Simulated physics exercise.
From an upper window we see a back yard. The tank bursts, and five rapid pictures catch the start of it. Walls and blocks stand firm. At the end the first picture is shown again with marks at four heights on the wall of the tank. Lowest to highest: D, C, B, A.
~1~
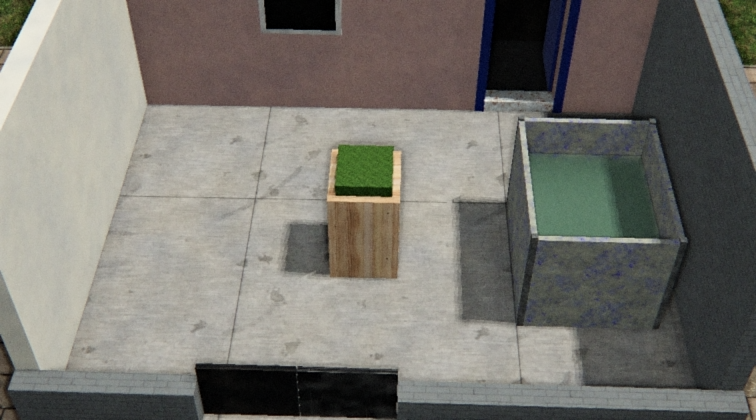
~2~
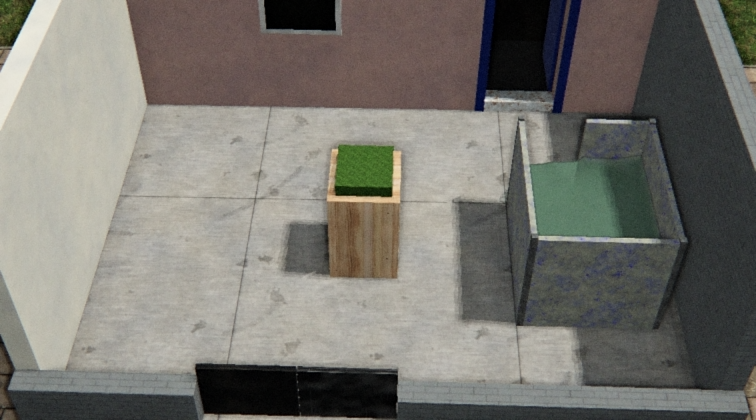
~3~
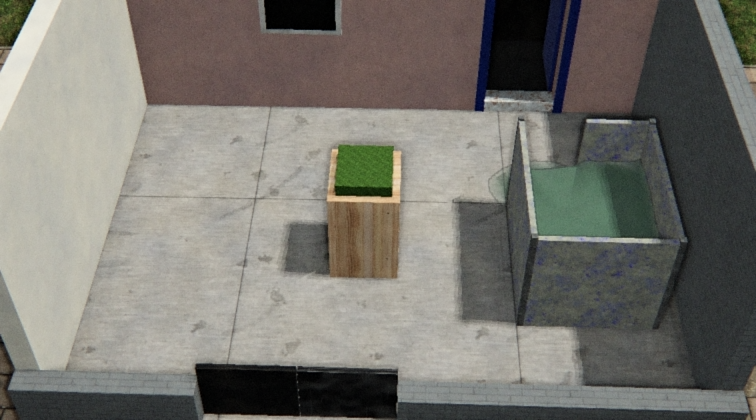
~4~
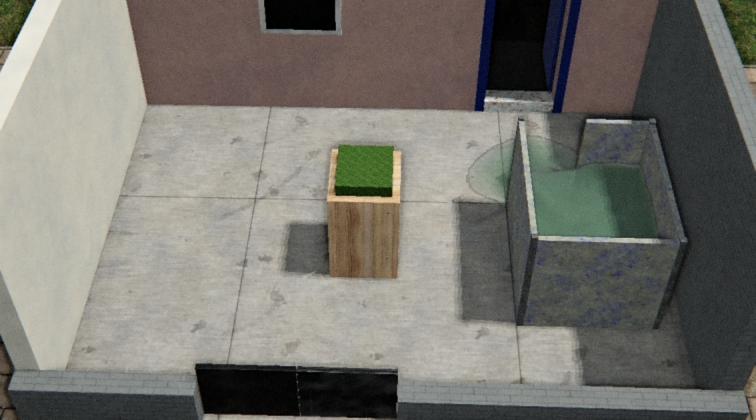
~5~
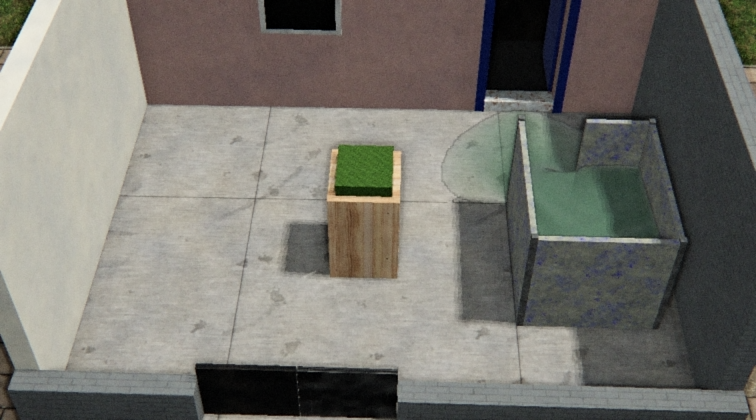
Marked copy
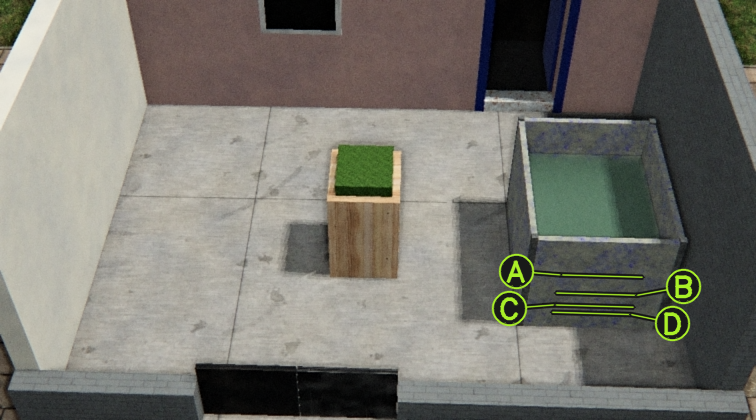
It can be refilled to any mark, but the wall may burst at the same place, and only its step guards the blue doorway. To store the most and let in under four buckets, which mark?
C will do.
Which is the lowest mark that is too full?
The answer is B.
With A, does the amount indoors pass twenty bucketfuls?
Yes, it does.
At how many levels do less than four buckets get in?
Two of them.
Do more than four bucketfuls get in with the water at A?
Yes, it does.
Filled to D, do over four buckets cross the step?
No, not at all.
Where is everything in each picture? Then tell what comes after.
In the first picture, water in the tank at rest, its middle at (590, 208); foot of the blue doorway at (518, 111); shut gate at (298, 374).
In the second picture, water covers 1 % of the ground, its front hidden from here.
In the third picture, water covers 2 % of the ground, its front hidden from here.
In the fourth picture, front seen at (491, 155), 5 % of the ground wet.
In the fifth picture, front seen at (499, 125), 10 % of the ground wet.
On the marked copy, A at (601, 276); B at (596, 294); C at (593, 306); D at (591, 313); from the bottom up D, C, B, A.
If A is chosen, dozens of bucketfuls pour in.
If B is chosen, about 9 bucketfuls get in.
If C is chosen, a bucket or two gets in.
If D is chosen, nothing gets over.
